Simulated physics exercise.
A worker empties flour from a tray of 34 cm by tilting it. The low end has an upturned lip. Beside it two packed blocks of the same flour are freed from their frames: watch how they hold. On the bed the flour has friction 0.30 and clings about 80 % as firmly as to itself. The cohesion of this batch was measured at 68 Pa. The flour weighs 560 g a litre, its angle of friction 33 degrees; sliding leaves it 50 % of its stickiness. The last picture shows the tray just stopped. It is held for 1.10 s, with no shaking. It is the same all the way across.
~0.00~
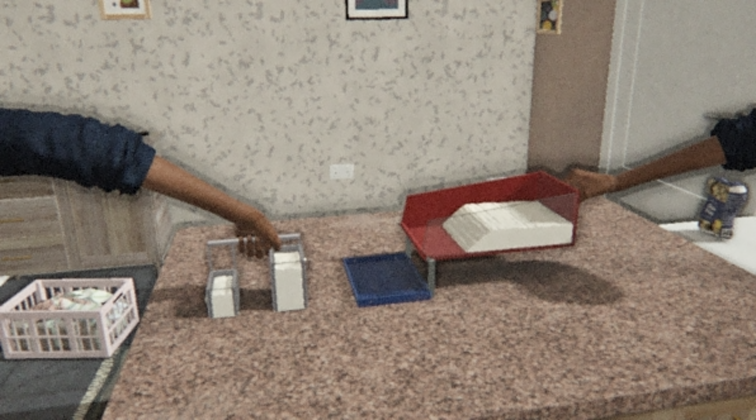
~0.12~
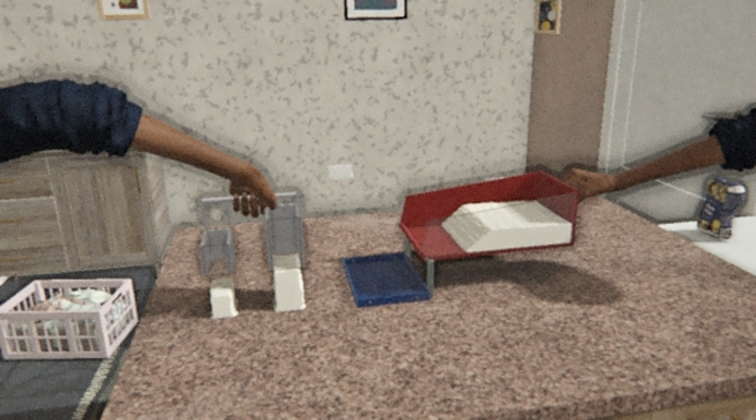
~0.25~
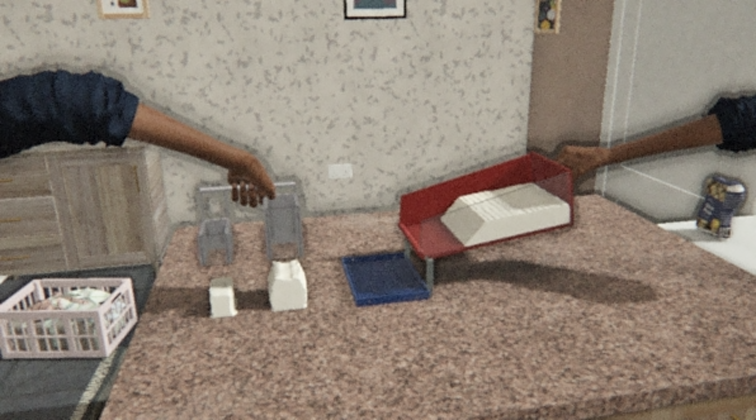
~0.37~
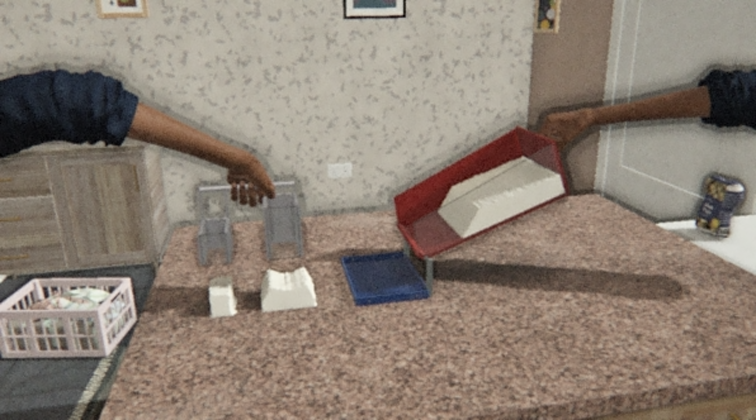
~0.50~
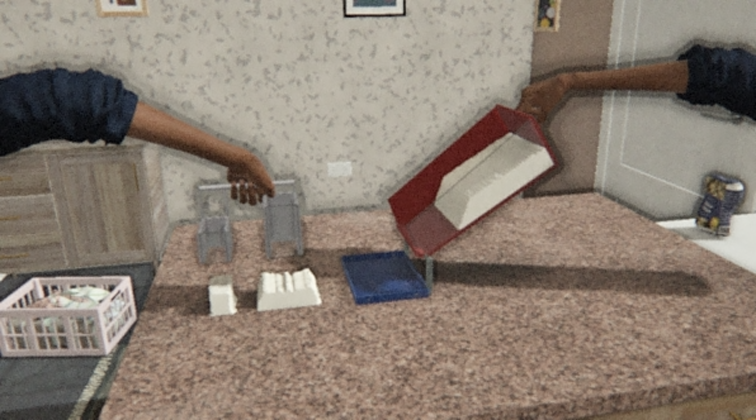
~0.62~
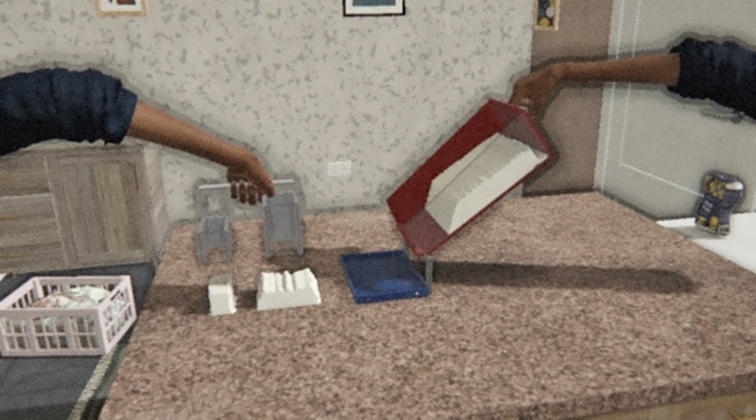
The video shows a hand lifting clear molds off two white blocks, the larger slumping into a low, jagged mound, while another hand raises the right end of a red tray into a steep tilt, its white heap remaining inside.
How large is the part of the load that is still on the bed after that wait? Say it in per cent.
Close to 43 per cent.
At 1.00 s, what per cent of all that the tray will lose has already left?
About 70 %.
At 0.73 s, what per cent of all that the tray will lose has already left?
Some 0 per cent.
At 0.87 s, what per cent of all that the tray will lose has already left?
About 20 %.
By 0.73 s, the tilt is 36 degrees and 100 % is on the bed.
By 0.87 s, the tilt is 36 degrees and 89 % is on the bed.
By 1.00 s, the tilt is 36 degrees and 61 % is on the bed.
By 1.13 s, the tilt is 36 degrees and 48 % is on the bed.
By 1.68 s, at the end, the tilt is 36 degrees and 43 % is on the bed.
